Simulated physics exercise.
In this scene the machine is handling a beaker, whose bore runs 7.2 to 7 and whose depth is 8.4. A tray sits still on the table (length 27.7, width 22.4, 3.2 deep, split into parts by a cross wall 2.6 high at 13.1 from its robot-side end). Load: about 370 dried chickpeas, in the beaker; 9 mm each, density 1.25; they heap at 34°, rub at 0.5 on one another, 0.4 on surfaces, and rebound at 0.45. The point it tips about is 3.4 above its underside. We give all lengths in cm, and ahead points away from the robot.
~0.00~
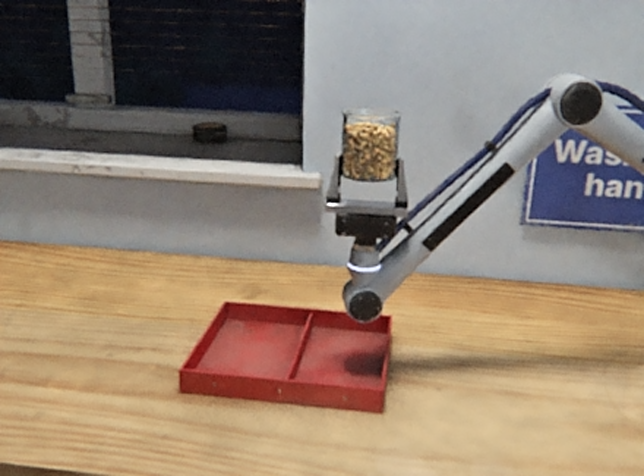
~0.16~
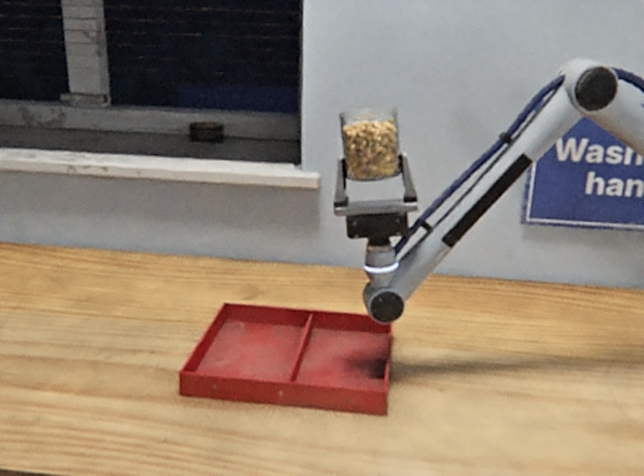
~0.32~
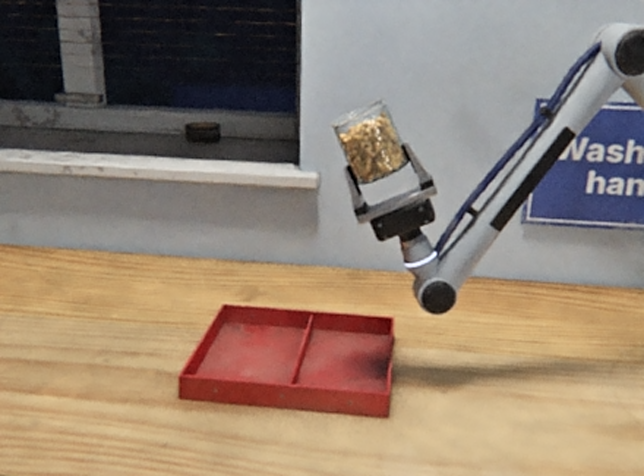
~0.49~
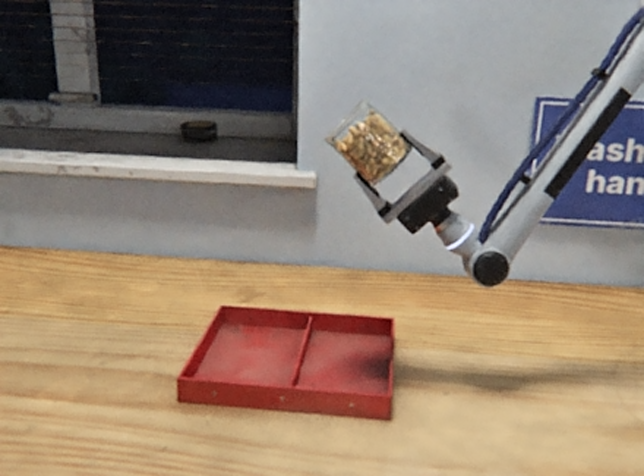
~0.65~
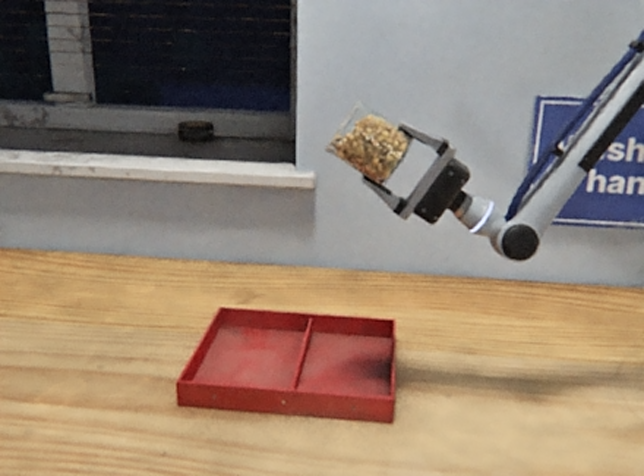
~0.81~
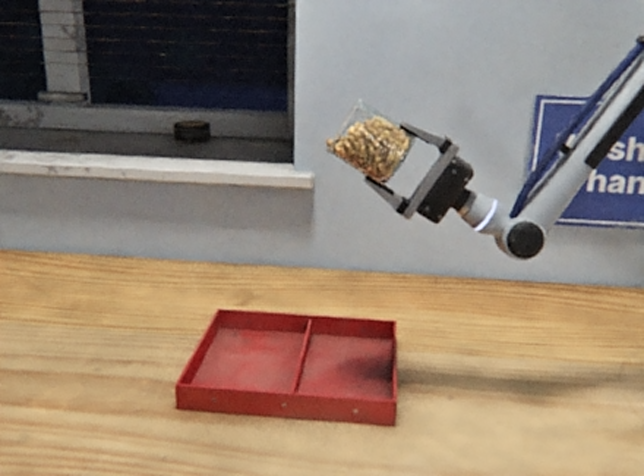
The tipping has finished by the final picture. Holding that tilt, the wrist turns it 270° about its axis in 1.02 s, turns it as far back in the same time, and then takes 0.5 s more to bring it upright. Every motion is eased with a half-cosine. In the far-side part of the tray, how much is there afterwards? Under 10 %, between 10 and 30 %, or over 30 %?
Under 10 %.
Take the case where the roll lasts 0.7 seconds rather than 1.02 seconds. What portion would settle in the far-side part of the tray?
Then roughly 0 %.
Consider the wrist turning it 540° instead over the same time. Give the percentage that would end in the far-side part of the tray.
Then about 5 per cent.
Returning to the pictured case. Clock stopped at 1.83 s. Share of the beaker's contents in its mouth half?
Near 40 percent is in the half by the mouth.
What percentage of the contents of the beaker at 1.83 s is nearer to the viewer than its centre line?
Around 55 percent.
After 1.83 s, tipped 60°, highest piece 37 above the table; 363 in the beaker, 5 in the far-side part, 3 in flight or on a rim.
After 2.84 s, tipped 60°, highest piece 37 above the table; 352 in the beaker, 14 in the far-side part, 5 in flight or on a rim.
After 3.55 s, upright, highest piece 38 above the table; 350 in the beaker, 21 in the far-side part.
After 4.25 s, upright, highest piece 38 above the table; 350 in the beaker, 21 in the far-side part.
In the end, 350 in the beaker, 21 in the far-side part. That is 6 % in the far-side part of the tray.
